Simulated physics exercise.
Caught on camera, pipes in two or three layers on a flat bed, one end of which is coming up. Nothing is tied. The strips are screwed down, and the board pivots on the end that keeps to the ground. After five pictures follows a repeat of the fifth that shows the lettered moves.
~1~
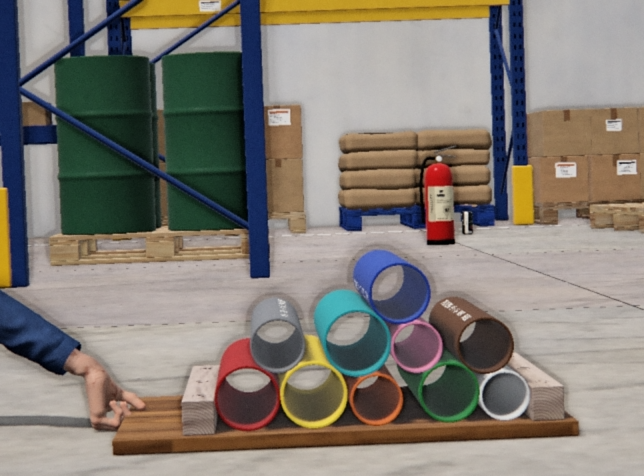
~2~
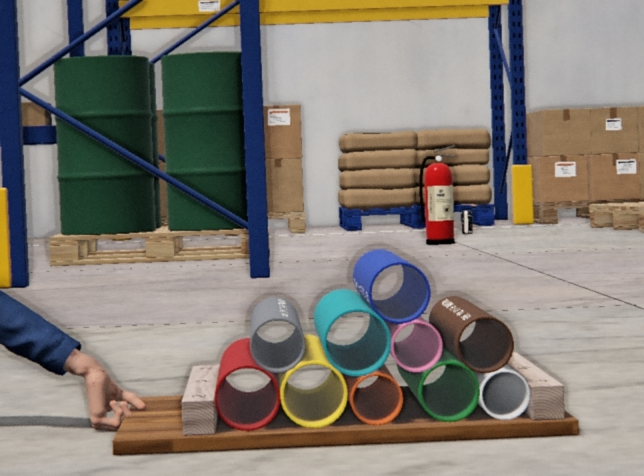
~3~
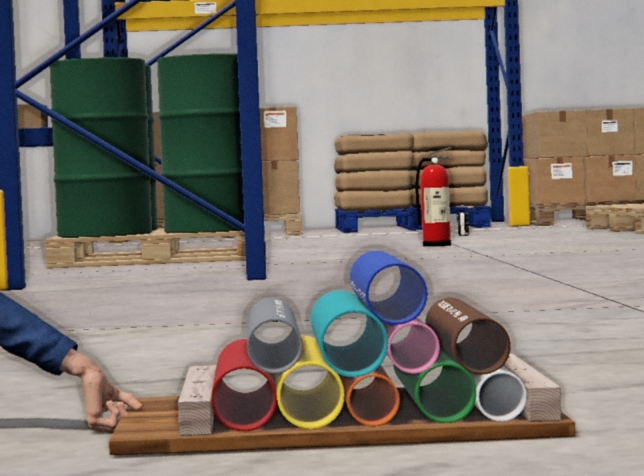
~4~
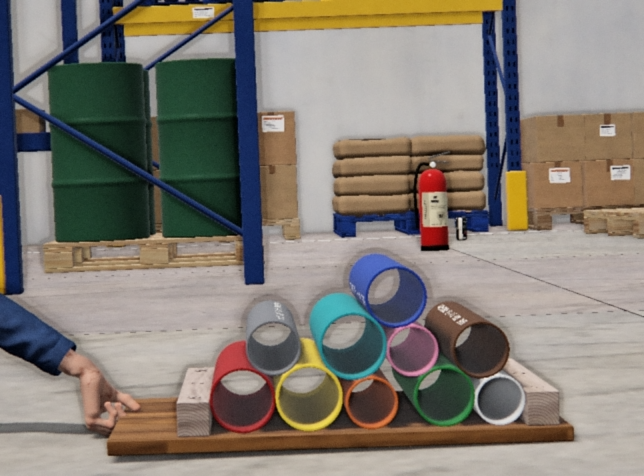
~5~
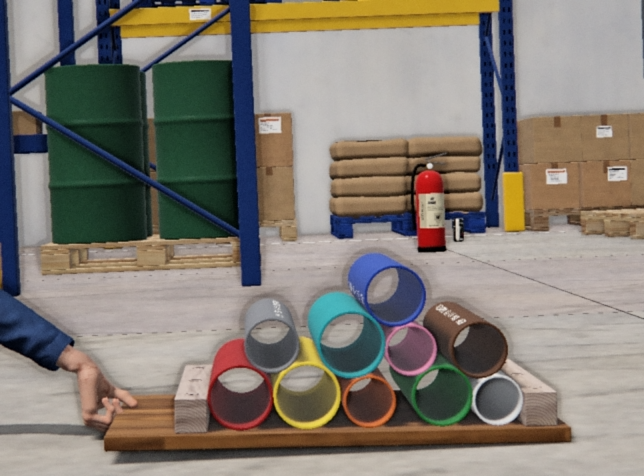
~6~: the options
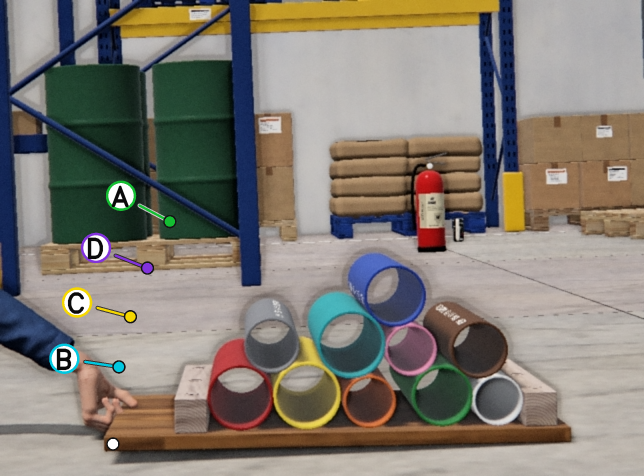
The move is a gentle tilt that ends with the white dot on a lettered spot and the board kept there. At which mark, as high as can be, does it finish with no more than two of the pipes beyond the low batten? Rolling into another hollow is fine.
Mark B is as high as it can go.
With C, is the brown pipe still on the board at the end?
No.
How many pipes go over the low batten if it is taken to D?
At D the number is four.
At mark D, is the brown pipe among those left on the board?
No, with D.
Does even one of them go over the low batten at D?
Yes, at D.
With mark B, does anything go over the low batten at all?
At B: No.
On the marked copy, A at (170, 222); B at (119, 367); C at (130, 317); D at (147, 268); the white dot at (113, 444).
Taking B. A third of the way, board at 10°.
Two thirds of the way, board at 11°.
When it is over, board at 11°, none over the low batten.
As for the rest, A four over the low batten (turquoise, brown, pink, blue); C four over the low batten (turquoise, brown, pink, blue); D four over the low batten (turquoise, brown, pink, blue).
